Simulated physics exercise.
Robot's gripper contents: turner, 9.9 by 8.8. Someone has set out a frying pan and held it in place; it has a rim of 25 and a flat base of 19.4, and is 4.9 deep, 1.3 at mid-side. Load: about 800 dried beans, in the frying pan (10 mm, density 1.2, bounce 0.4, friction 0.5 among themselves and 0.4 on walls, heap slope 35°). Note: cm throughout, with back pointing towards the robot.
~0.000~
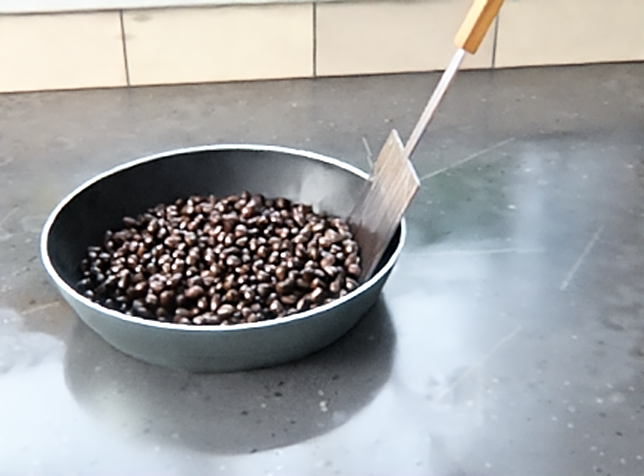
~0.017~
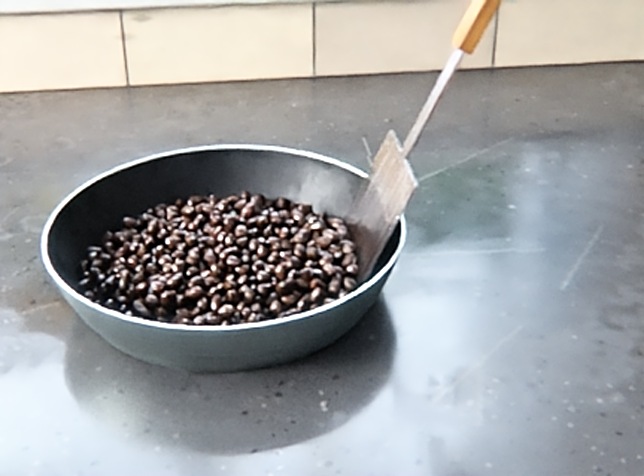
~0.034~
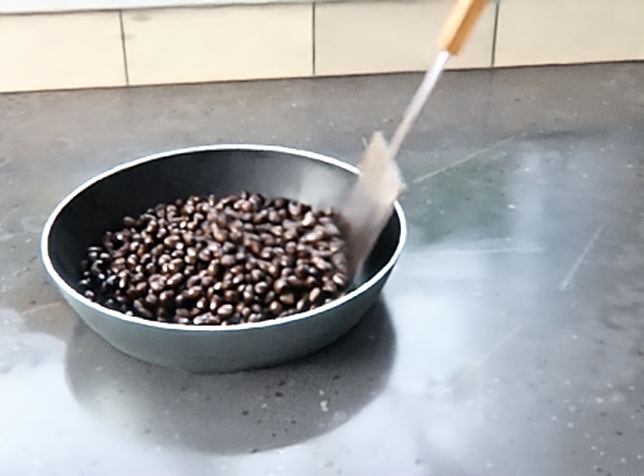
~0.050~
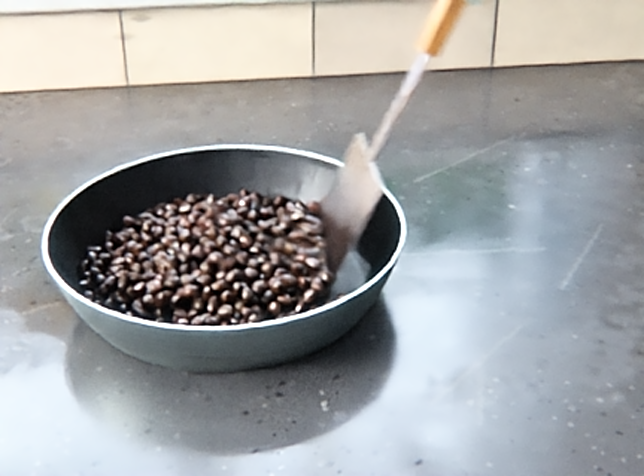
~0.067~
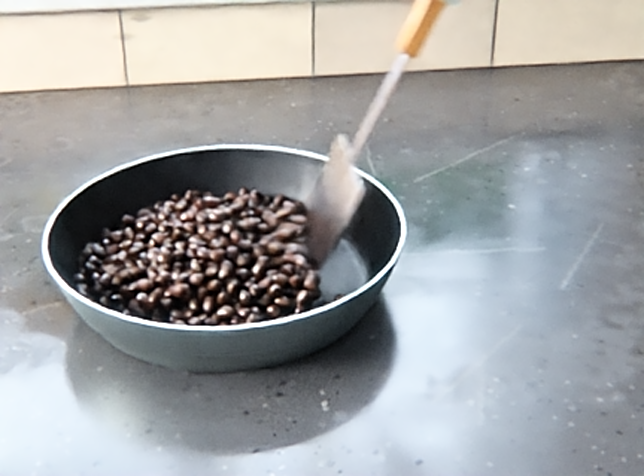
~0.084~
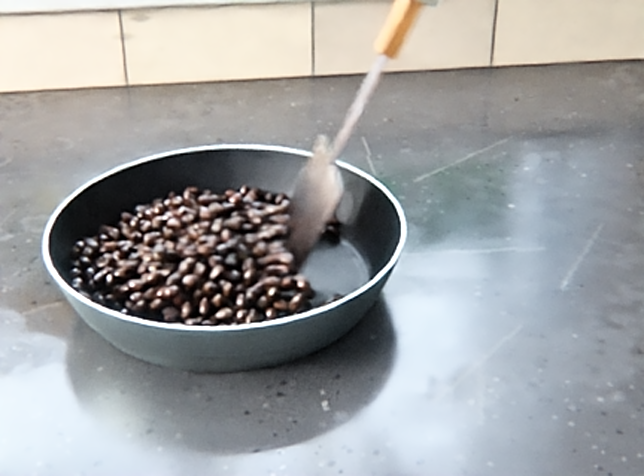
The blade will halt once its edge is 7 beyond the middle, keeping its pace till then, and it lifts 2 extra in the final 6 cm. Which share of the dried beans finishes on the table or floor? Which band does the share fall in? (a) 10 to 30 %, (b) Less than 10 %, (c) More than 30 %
Option a: 10 to 30 %.
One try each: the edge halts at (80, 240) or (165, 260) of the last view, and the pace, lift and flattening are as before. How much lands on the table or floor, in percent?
Roughly 35 and 0 per cent.
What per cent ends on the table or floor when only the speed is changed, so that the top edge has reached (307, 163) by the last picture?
Expect about 15 per cent there.
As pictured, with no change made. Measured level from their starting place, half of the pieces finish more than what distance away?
Near 4 cm, measured level.
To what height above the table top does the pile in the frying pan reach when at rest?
Close to 6.0 centimetres high.
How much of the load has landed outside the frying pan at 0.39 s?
Roughly 10 percent of it.
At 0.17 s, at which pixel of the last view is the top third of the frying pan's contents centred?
It is centred at about (130, 245).
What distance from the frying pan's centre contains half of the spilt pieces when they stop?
It's around 20 cm.
By 0.13 s, sloping 65°, highest piece 5 above the table; 804 in the frying pan.
By 0.17 s, sloping 65°, highest piece 6 above the table; 804 in the frying pan.
By 0.39 s, sloping 65°, highest piece 7 above the table; 700 in the frying pan, 86 on the table or floor, 18 on the blade or in flight.
By 1.44 s, sloping 65°, highest piece 6 above the table; 698 in the frying pan, 106 on the table or floor.
Final count, 698 in the frying pan, 106 on the table or floor. That is 13 % on the table or floor.
